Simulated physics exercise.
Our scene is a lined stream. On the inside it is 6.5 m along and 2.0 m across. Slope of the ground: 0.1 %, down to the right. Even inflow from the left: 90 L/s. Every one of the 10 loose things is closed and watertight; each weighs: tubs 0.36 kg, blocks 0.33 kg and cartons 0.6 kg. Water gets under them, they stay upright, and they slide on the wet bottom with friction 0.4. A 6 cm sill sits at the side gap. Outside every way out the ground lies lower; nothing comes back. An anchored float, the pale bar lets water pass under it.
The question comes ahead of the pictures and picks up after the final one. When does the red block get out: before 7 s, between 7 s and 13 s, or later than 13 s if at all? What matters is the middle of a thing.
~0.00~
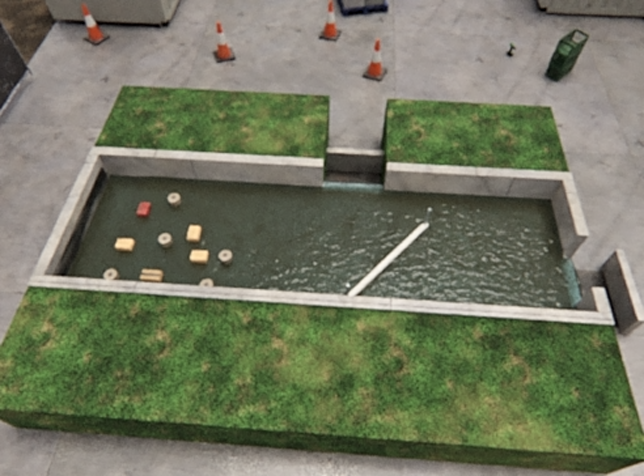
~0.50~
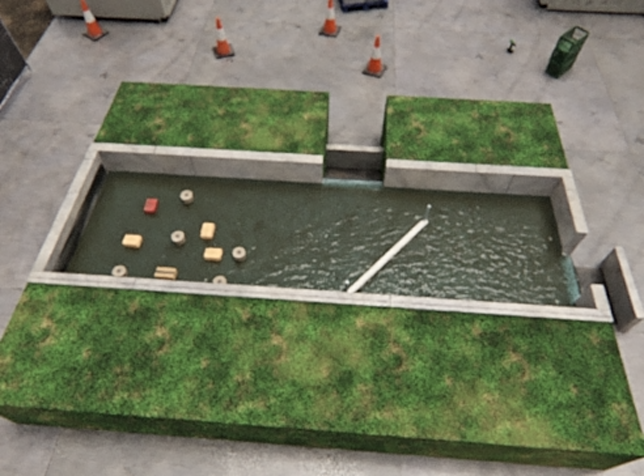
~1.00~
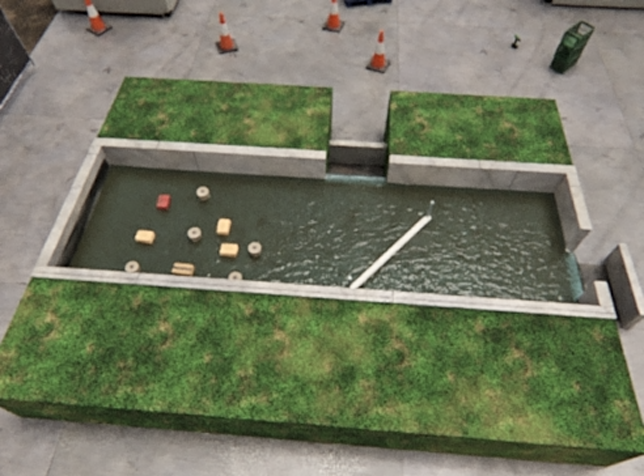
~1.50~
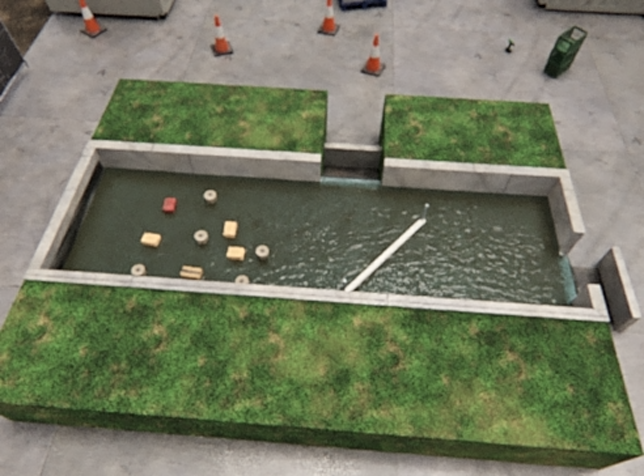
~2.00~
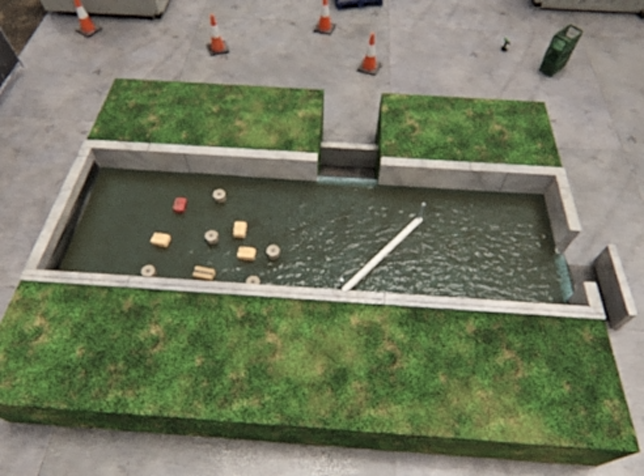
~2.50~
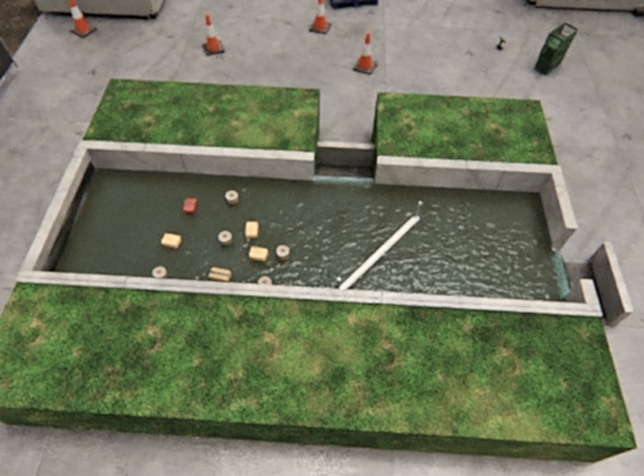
Post-window or not at all.
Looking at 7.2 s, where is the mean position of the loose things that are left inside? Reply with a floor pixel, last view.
That lands at roughly (350, 246).
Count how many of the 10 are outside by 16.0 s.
0.
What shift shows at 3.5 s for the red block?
I'd put it at around 120 cm.
After 3.5 s the red block is near (219, 207), 1.2 m from its start, afloat; 0 of 10 are out; 10 afloat.
After 7.2 s the red block is near (329, 207), 2.7 m from its start, afloat; 0 of 10 are out; 10 afloat.
After 12.0 s the red block is near (397, 198), 3.7 m from its start, afloat; 0 of 10 are out; 10 afloat.
After 16.0 s the red block is near (439, 193), 4.3 m from its start, afloat; 0 of 10 are out; 10 afloat.
